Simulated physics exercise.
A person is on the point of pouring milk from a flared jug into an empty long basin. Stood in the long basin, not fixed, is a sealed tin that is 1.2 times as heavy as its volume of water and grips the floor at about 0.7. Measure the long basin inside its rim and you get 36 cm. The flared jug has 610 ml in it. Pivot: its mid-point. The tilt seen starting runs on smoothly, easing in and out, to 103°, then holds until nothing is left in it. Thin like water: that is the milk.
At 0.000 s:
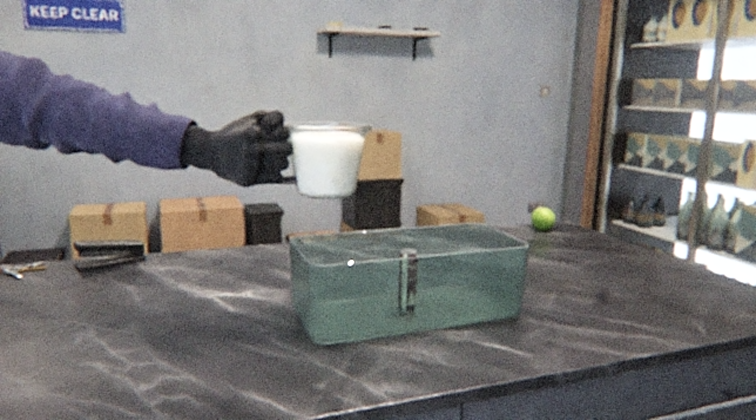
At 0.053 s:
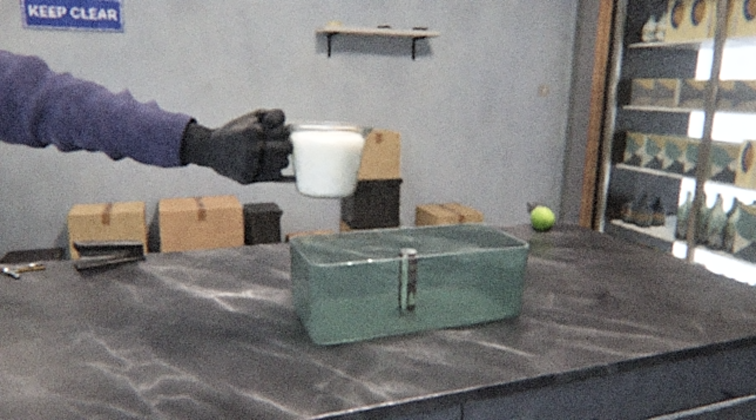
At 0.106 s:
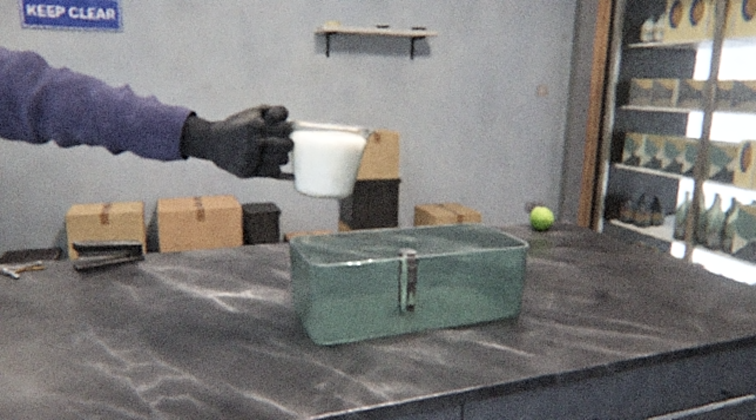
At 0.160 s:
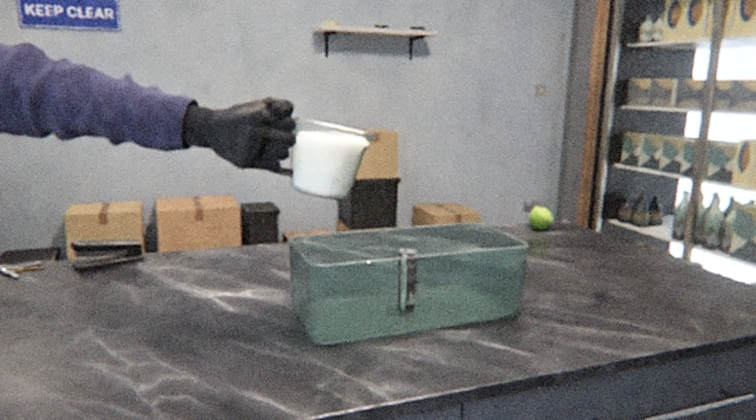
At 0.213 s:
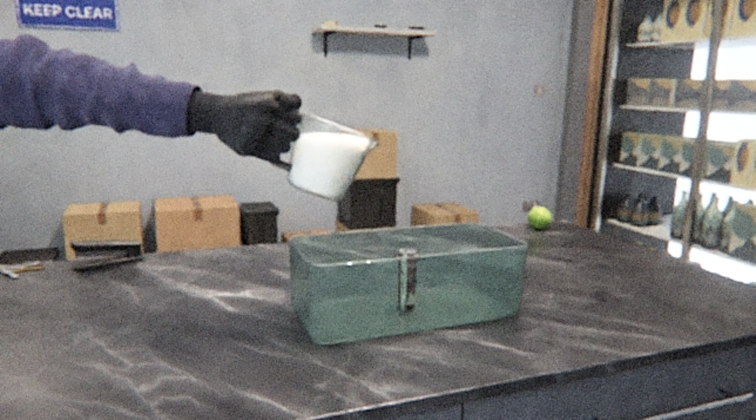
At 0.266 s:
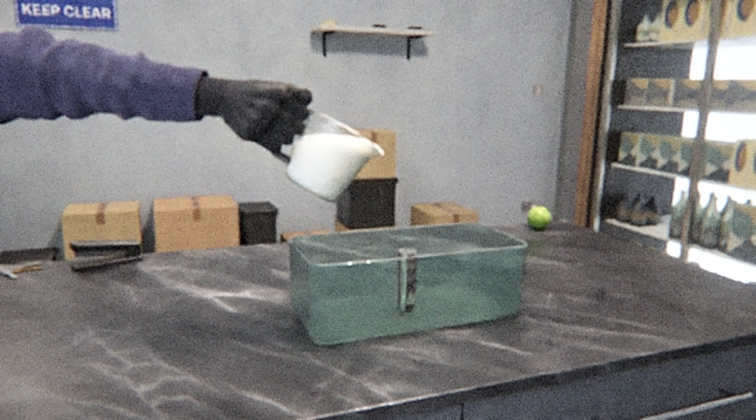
An arm in a purple sleeve and black glove reaches in from the left, holding a clear jug of white liquid above a dark, pale-veined counter, seen from slightly above in a grey-walled room. Below sits an empty greenish see-through basin with a metallic upright piece, with cardboard boxes behind, a green apple and lit shelves to the right. The hand smoothly tilts the jug rightward, slowly then faster, until the liquid reaches its lip, while the view barely shifts.
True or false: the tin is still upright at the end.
False.
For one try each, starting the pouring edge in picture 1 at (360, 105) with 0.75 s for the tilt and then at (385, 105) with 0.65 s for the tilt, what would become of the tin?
The tin overturns the first time and stays vertical the second time.
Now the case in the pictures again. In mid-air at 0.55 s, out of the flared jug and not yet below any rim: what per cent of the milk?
Near 28 per cent of it all.
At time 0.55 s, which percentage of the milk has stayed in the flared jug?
Roughly 46 %.
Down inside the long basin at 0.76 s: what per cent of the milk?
Around 84 per cent of the whole.
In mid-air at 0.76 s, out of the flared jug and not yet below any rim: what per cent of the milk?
Estimate: Around 9 per cent.
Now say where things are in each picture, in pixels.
In the first picture, it leans 0°; its right rim is at (372, 126); the milk meets the walls at (290, 136) and (361, 134); the long basin's rim runs from (299, 252) to (505, 235); the tin's top is at (409, 254).
In the second picture, it leans 1°; its right rim is at (373, 127); the milk meets the walls at (290, 135) and (361, 135).
In the third picture, it leans 5°; its right rim is at (374, 130); the milk meets the walls at (292, 134) and (362, 136).
In the fourth picture, it leans 12°; its right rim is at (377, 136); the milk meets the walls at (294, 134) and (365, 138).
In the fifth picture, it leans 21°; its right rim is at (379, 144); the milk meets the walls at (296, 139) and (371, 141).
In the sixth picture, it leans 31°; its right rim is at (380, 154); the milk meets the walls at (296, 142) and (375, 148); 2 per cent is over the edge.
By 0.55 s the tilt is 90° and 46 per cent is still to pour; the tin stands where it began.
By 0.76 s the tilt is 103° and 7 per cent is still to pour; the tin stands 2 cm from where it began.
By 0.98 s the tilt is 103° and 0 per cent is still to pour; the tin lies on its side.
By 1.22 s the tilt is 103° and 0 per cent is still to pour; the tin lies on its side.
At rest the tin lies on its side.
